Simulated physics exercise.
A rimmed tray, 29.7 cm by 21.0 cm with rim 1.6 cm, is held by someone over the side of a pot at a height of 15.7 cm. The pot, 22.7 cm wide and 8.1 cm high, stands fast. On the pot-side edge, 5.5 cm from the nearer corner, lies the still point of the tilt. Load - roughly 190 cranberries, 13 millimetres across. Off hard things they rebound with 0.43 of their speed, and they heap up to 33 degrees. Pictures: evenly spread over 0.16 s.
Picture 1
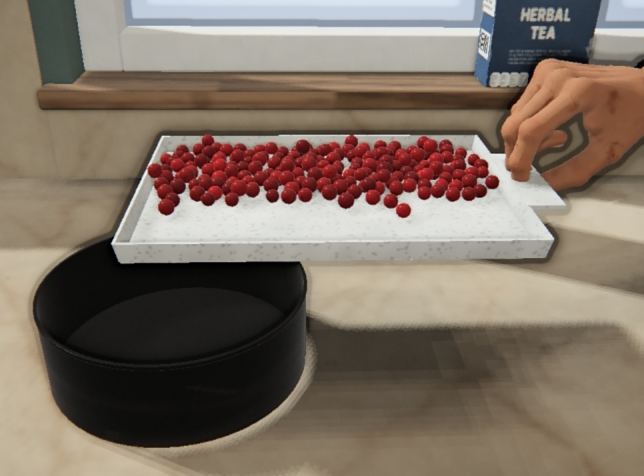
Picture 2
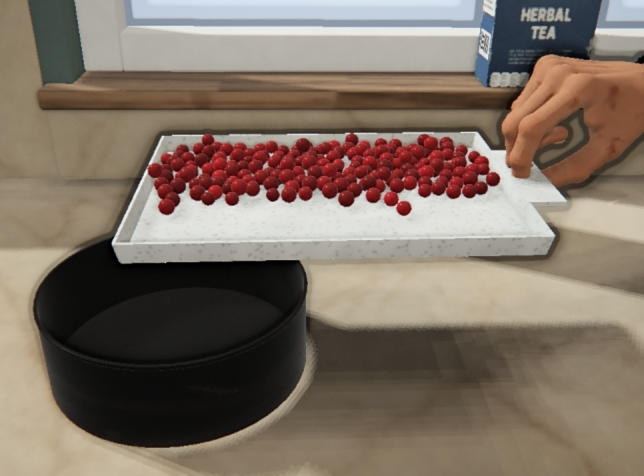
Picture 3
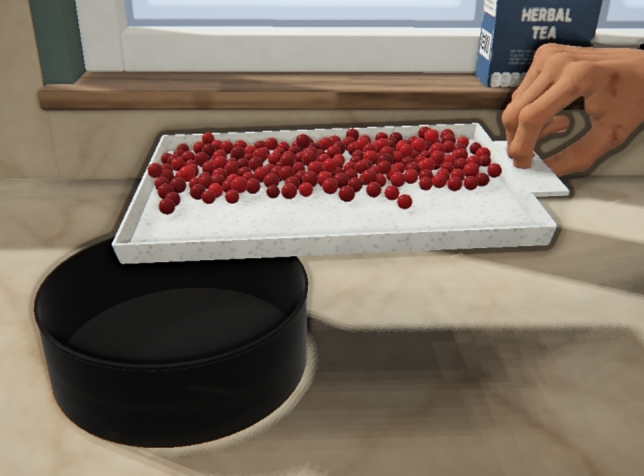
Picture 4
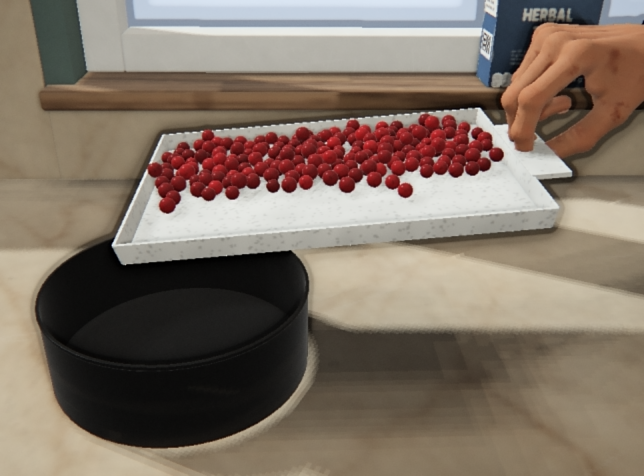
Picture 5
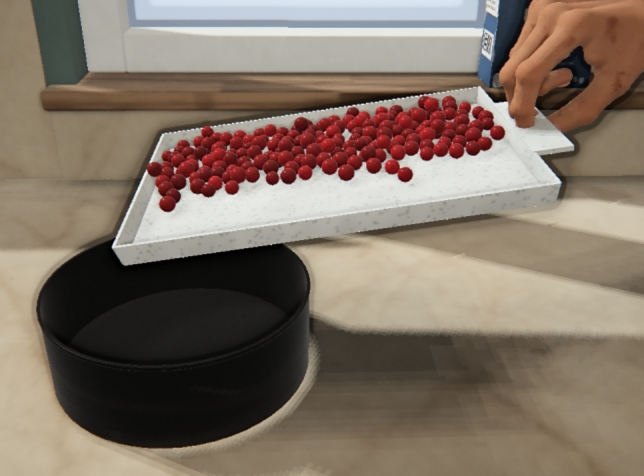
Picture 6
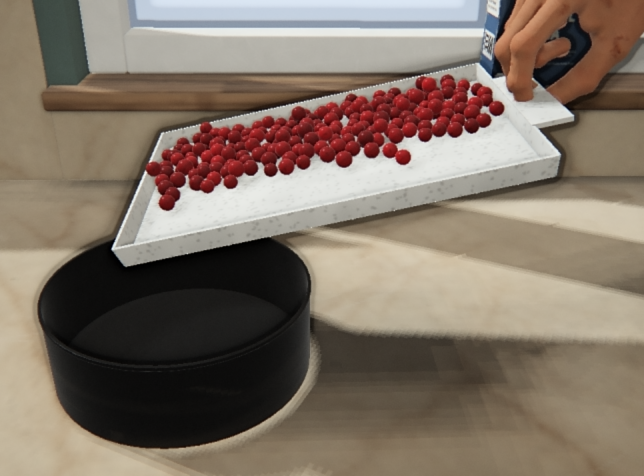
A white speckled, rimmed tray is held by a hand at its right end above a pale marble-like counter, seen from slightly above and in front. Small red cranberries cover its back half, with a round black pot below left and a blue herbal tea box by the window behind. The hand raises the right end, slowly then faster, tilting the tray leftward as the view stays still.
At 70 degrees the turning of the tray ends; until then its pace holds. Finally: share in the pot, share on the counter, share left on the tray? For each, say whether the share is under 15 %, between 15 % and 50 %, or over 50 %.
Pot: Between 15 % and 50 %; counter: Between 15 % and 50 %; tray: Between 15 % and 50 %.
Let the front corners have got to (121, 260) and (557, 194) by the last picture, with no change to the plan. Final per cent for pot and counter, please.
Split: Pot = 10, counter = 65.
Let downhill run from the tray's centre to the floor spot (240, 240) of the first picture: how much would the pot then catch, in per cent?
I'd say close to 10 %.
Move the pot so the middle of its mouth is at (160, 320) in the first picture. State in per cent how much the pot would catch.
Something like 35 per cent would settle in it.
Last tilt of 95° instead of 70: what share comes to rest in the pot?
That comes out at some 60 per cent.
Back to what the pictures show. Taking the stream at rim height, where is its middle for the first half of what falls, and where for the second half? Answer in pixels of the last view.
(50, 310) first, (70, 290) later, roughly.
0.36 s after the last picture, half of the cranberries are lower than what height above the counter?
Around 24 cm up.
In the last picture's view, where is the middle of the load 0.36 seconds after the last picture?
Close to pixel (182, 84).
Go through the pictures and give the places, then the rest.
Tray tilt 0 degrees, front corners at (118, 242) and (548, 237); middle of the pieces at (323, 168); pot at (174, 283), in the first picture.
Tray tilt 1 degrees, front corners at (118, 242) and (549, 234); middle of the pieces at (324, 166), in the second picture.
Tray tilt 2 degrees, front corners at (118, 243) and (551, 224); middle of the pieces at (324, 162), in the third picture.
Tray tilt 5 degrees, front corners at (118, 243) and (553, 206), lowest corner left front; middle of the pieces at (324, 154), in the fourth picture.
Tray tilt 9 degrees, front corners at (118, 245) and (555, 182), lowest corner left front; middle of the pieces at (324, 143), in the fifth picture.
Tray tilt 13 degrees, front corners at (117, 246) and (554, 154), lowest corner left front; middle of the pieces at (321, 131); pot at (179, 284), in the sixth picture.
Then, 0.21 s after the last picture, tilt 42 degrees; the tray holds 100 %, the pot 0 %.
Then, 0.36 s after the last picture, tilt 62 degrees; the tray holds 100 %, the pot 0 %.
Then, 0.63 s after the last picture, tilt 70 degrees; the tray holds 45 %, the pot 20 %.
In the end, pot 30 %, counter 30 %, tray 40 %.
